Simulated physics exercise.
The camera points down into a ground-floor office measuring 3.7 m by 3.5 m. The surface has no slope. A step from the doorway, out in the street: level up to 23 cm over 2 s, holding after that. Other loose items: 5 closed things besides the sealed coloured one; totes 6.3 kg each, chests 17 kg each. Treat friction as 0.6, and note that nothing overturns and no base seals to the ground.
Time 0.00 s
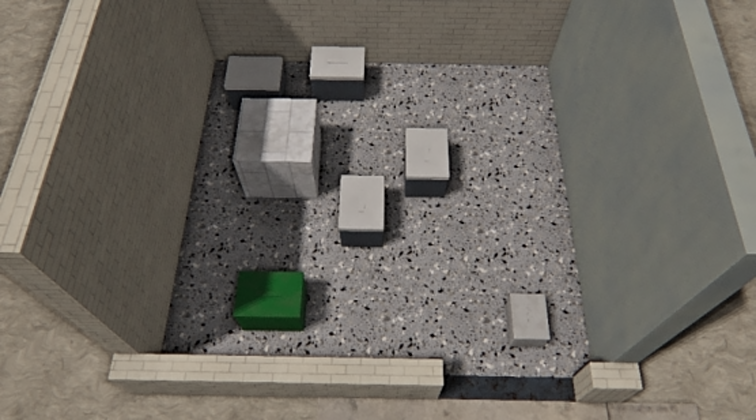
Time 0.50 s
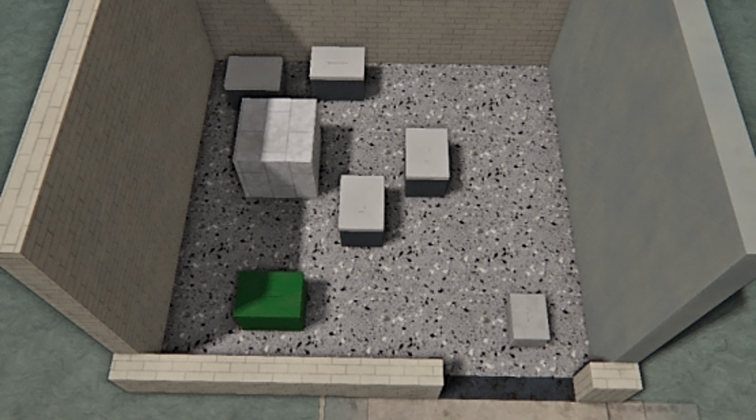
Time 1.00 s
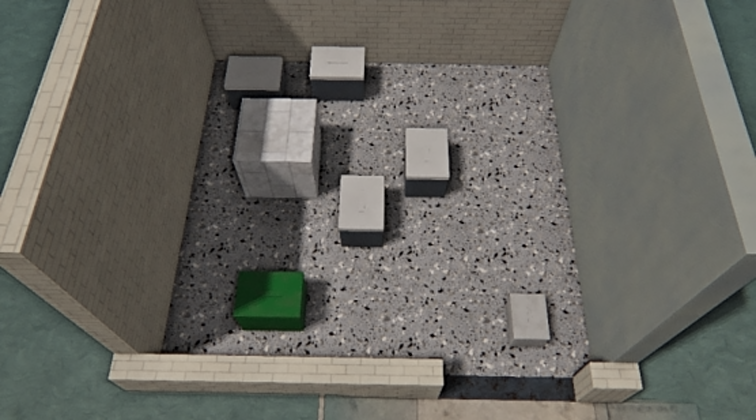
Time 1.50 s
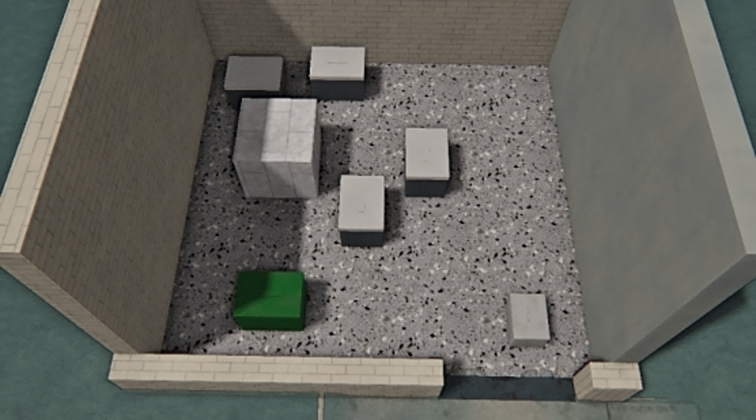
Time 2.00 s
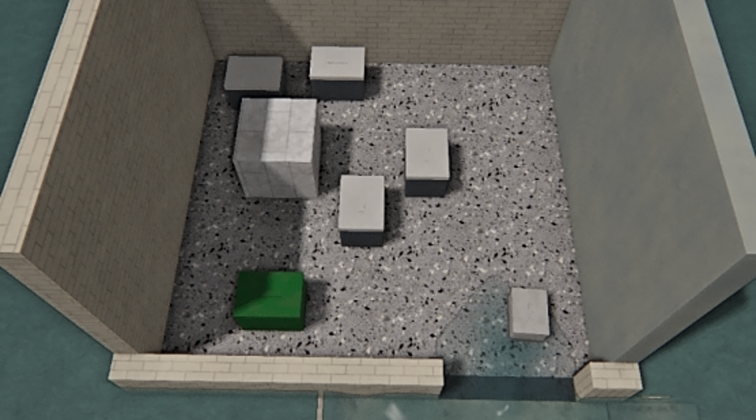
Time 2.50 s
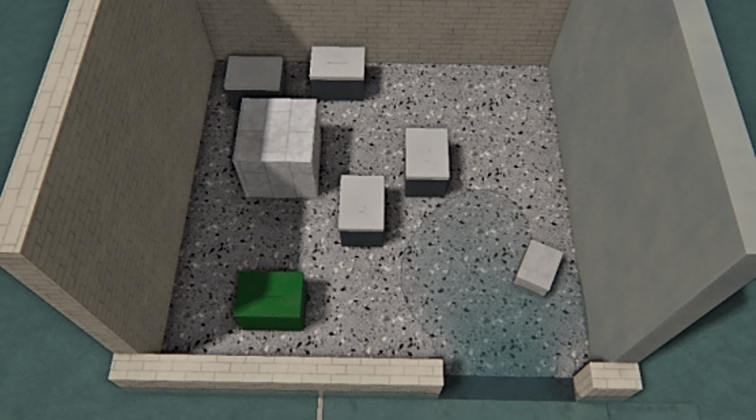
The clip shows a walled room with a speckled floor, a green box and several pale and gray blocks, as water covers the ground outside, then spreads through the front opening, shifting and turning a small pale block at right.
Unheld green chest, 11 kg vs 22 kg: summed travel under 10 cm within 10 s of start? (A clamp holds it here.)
Only the larger figure is plenty.
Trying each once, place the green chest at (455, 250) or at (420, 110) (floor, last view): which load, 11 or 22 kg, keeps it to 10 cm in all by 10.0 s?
Note, in order: None OK; none OK.
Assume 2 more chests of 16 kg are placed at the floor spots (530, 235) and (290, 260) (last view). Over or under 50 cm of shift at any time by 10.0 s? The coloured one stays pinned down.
In turn: More, short of it.
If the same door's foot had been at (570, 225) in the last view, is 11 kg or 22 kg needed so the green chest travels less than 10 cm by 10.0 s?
Both fall short.
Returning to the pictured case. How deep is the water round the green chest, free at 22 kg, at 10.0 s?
8 cm, roughly.
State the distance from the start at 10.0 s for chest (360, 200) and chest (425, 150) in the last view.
First 60 cm, then 200 cm.
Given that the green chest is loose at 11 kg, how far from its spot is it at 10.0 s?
About 60 cm.
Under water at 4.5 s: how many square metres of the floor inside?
About 8.5 m2.
After 3.5 s the green chest would be 0 cm from its start with 11 kg and 0 cm from its start with 22 kg; 0 cm of water round it then.
After 4.5 s the green chest would be 0 cm from its start with 11 kg and 0 cm from its start with 22 kg; 1 cm of water round it then.
After 7.0 s the green chest would be 0 cm from its start with 11 kg and 0 cm from its start with 22 kg; 1 cm of water round it then.
After 10.0 s the green chest would be 62 cm from its start with 11 kg and 4 cm from its start with 22 kg; 8 cm of water round it then.
